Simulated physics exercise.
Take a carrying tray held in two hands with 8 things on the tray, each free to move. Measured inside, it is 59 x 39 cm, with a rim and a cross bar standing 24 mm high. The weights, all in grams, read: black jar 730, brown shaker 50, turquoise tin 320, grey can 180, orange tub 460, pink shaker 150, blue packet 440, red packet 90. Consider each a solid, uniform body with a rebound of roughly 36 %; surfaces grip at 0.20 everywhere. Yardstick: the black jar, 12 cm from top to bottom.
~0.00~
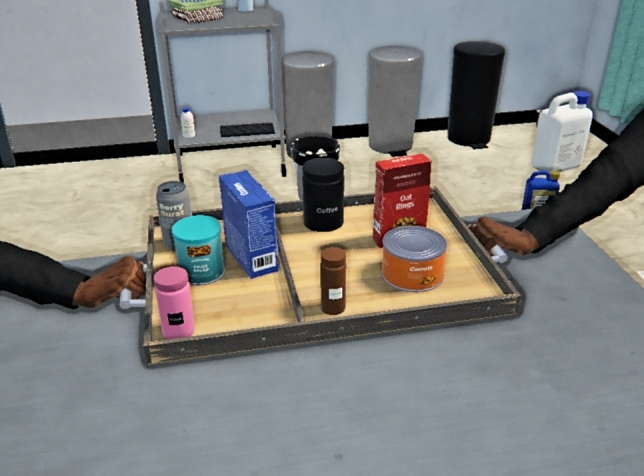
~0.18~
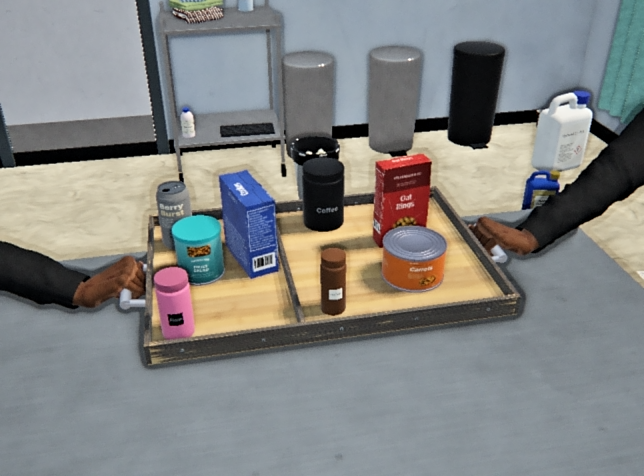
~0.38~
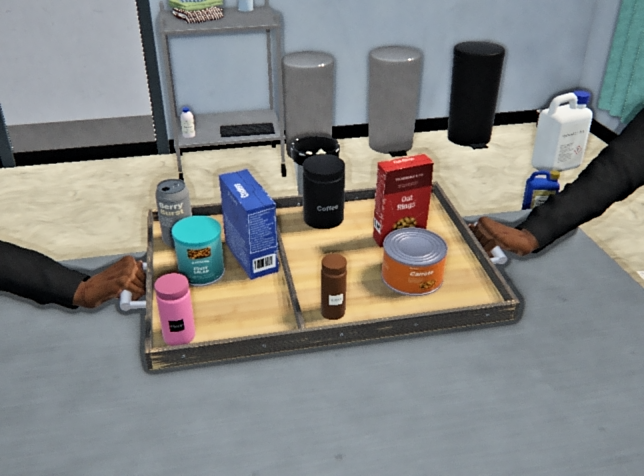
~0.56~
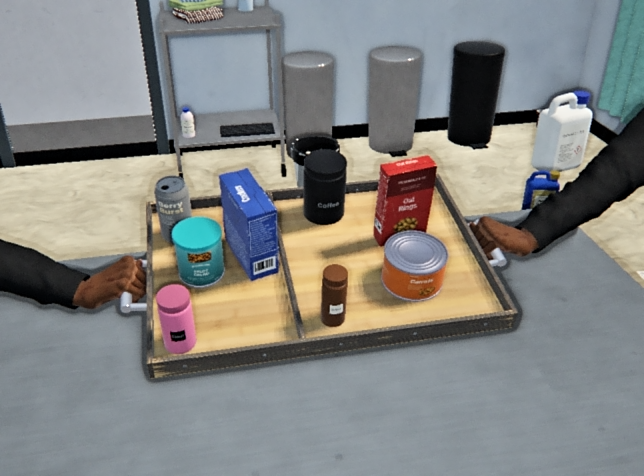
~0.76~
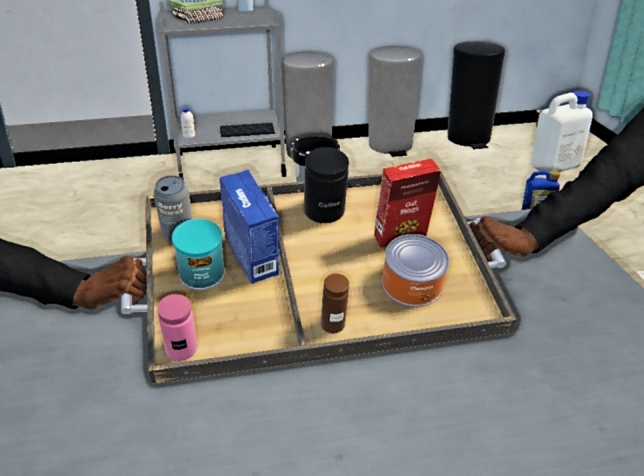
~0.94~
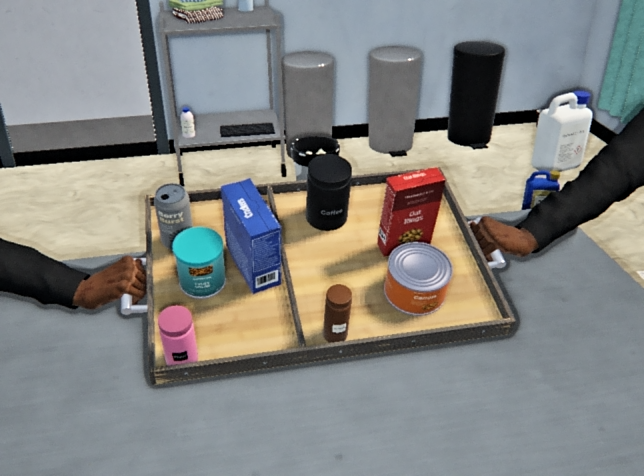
Wooden tray of jars, tins and packets held by two hands, tilting gradually toward the viewer, its contents then shifting slightly.
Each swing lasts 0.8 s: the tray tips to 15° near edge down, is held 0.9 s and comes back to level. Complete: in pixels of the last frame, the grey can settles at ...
... near (169, 287).
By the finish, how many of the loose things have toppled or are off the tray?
The number here is 1.
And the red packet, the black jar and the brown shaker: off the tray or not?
At the end the red packet remains on its base, the black jar remains on its base and the brown shaker leaves its base.
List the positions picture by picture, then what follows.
The first picture shows tray level; grey can (176, 216); black jar (323, 195).
The second picture shows tray level; turquoise tin (199, 250); orange tub (414, 258).
The third picture shows tilt 4°, near edge down; pink shaker (175, 310); blue packet (249, 224).
The fourth picture shows tilt 10°, near edge down; red packet (404, 202); black jar (325, 188).
The fifth picture shows tilt 14°, near edge down; brown shaker (335, 304); turquoise tin (200, 255).
The sixth picture shows tilt 15°, near edge down; grey can (174, 218) slid 3 cm; orange tub (418, 278) slid 2 cm.
After 1.14 s, tilt 15°, near edge down; grey can slid 8 cm near (176, 238); red packet slid 8 cm; blue packet slid 8 cm.
After 1.44 s, tilt 15°, near edge down; grey can slid 20 cm near (179, 293); blue packet slid 16 cm; turquoise tin slid 16 cm.
After 2.04 s, tilt 12°, near edge down; brown shaker now off the tray; grey can slid 23 cm near (171, 305); black jar slid 30 cm.
At rest (3.1 s), off the tray, brown shaker; not toppled but over 5 cm from the start, black jar, turquoise tin, grey can, orange tub, blue packet and red packet; pink shaker in place, give or take 5 cm. Seen from the same camera at the end, grey can near (169, 287).
